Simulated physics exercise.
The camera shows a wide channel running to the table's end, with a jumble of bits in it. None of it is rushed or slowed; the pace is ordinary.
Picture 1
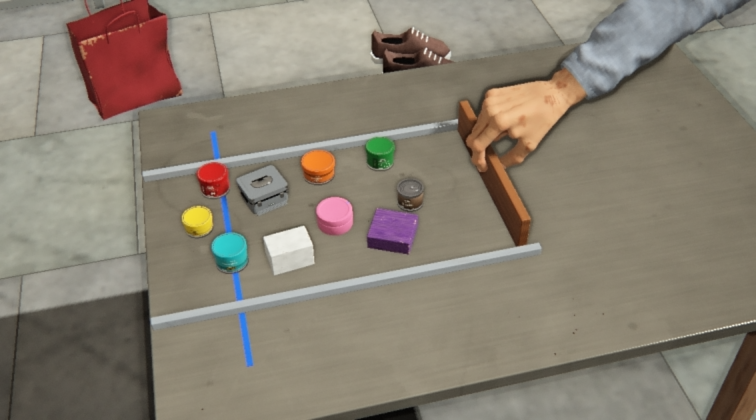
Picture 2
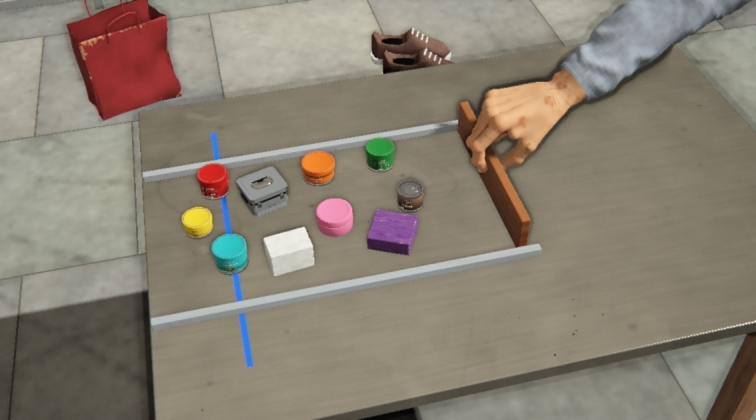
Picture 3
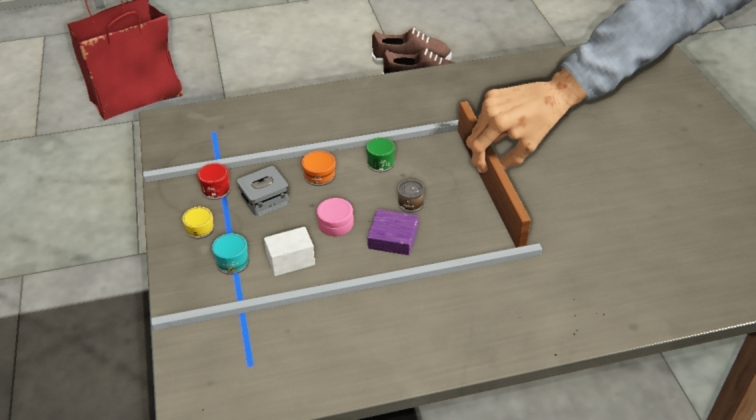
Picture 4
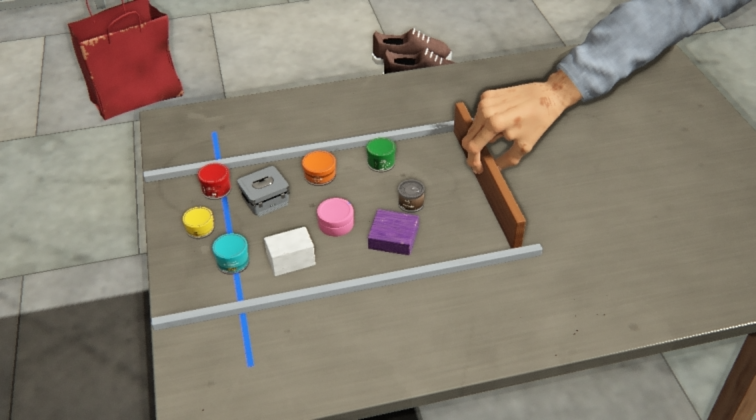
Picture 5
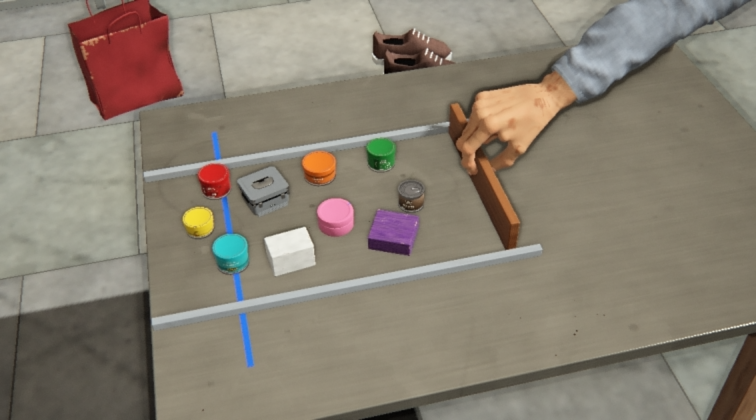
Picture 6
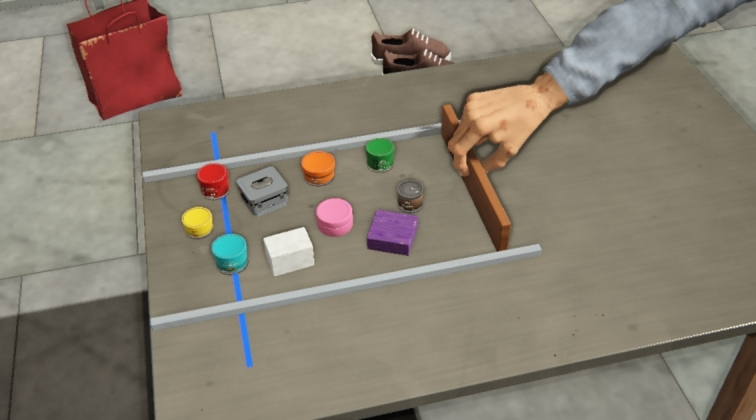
A hand slid a wooden board slightly to the left between two pale rails on a table, while the colorful tins, the grey case and the blocks near the blue line stayed still.
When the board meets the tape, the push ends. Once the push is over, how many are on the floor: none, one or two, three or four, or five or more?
From what happens, the ones that come off the end make one or two in total.
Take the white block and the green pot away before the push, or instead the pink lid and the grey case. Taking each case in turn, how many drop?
First 0, then 1.
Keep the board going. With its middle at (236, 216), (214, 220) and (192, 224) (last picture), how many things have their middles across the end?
First 1, next 1, last 5.
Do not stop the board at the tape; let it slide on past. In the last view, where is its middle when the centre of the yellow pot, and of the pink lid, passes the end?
Middle approx. at (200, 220), then approx. at (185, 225).
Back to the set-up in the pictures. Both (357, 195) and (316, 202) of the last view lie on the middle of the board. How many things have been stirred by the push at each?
Moved so far: 5, later 8.
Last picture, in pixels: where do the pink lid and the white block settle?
First object about (190, 247); second object about (166, 273).
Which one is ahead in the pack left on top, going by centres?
That's the red tin.
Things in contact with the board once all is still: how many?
It is in contact with 4.
Soon after, none off yet; yellow pot at rest near (198, 223); red tin at rest near (214, 182); turquoise tin at rest near (230, 254).
After that, none off yet; yellow pot at rest near (198, 223); red tin displaced about its own width near (189, 188); turquoise tin displaced well along near (173, 264).
In the end, the number that fall off is one or two; gone, turquoise tin.
